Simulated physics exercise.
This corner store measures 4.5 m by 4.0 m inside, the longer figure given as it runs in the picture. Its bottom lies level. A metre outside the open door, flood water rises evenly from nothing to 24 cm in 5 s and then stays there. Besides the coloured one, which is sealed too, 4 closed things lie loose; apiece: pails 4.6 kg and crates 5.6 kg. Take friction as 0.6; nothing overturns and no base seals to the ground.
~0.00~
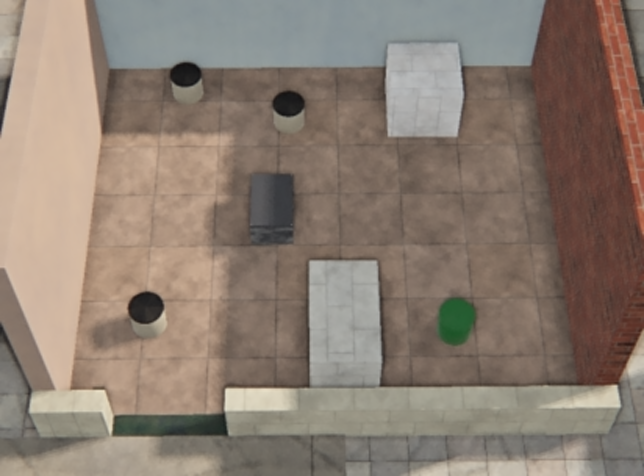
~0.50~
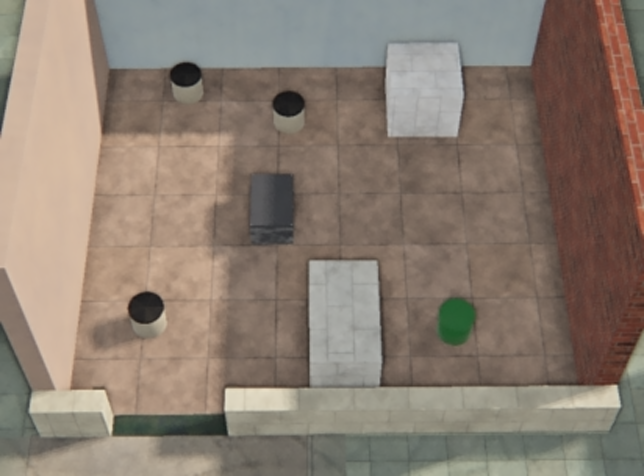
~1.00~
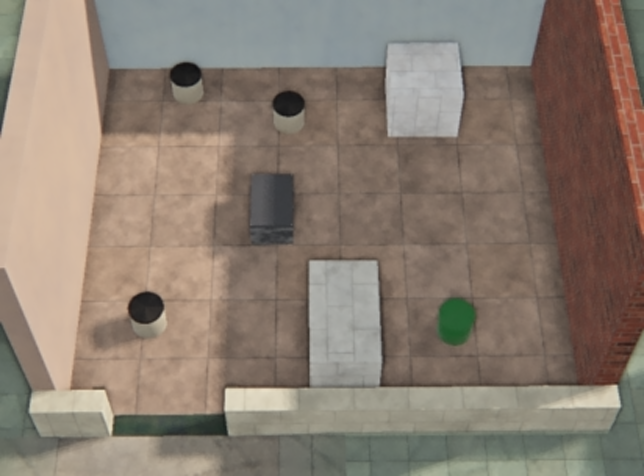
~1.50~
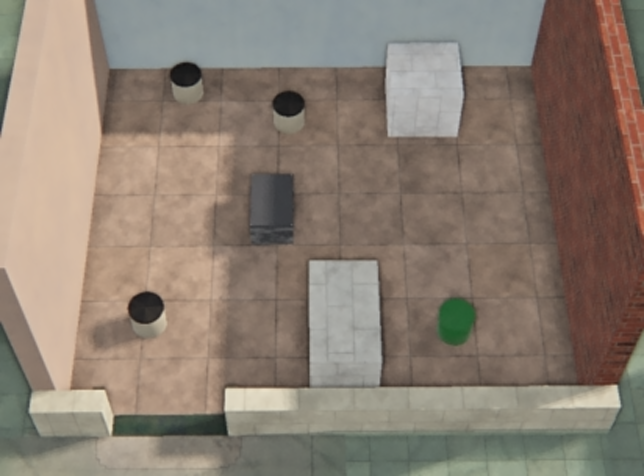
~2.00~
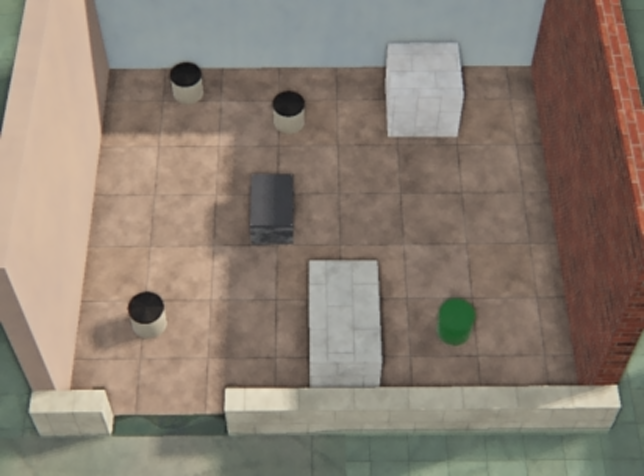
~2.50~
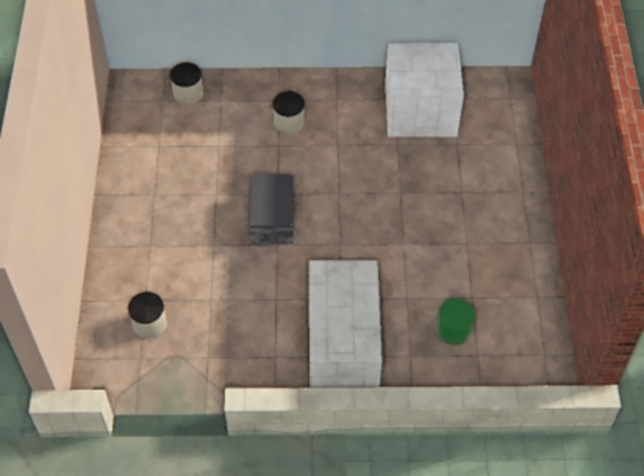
The footage shows a walled, tiled room holding a green pail, three black-topped pails and several blocky objects, all staying still, while greenish water spreads over the paving outside and then slightly in through the doorway at lower left.
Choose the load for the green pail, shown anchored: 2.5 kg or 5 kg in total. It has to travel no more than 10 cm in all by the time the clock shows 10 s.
I expect that the lower weight is enough.
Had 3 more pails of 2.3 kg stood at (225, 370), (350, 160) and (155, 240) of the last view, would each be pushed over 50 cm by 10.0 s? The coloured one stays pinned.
In turn: Over, over, past it.
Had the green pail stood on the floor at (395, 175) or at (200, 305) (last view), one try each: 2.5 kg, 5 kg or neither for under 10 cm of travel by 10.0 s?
In turn: Neither holds; neither holds.
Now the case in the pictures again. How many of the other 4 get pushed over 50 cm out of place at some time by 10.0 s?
4 of them.
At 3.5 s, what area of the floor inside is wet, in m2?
About 2.0 m2.
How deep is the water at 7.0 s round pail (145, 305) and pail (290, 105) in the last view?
Roughly 6 and 4 cm.
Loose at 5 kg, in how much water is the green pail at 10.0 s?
About 0 cm.
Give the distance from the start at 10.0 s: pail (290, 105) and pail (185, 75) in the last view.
In that order: 80 cm, 120 cm.
After 3.5 s the green pail would be 0 cm from its start with 2.5 kg and 0 cm from its start with 5 kg; 0 cm of water round it then.
After 4.5 s the green pail would be 0 cm from its start with 2.5 kg and 0 cm from its start with 5 kg; 0 cm of water round it then.
After 7.0 s the green pail would be 0 cm from its start with 2.5 kg and 0 cm from its start with 5 kg; 0 cm of water round it then.
After 10.0 s the green pail would be 0 cm from its start with 2.5 kg and 0 cm from its start with 5 kg; 0 cm of water round it then.
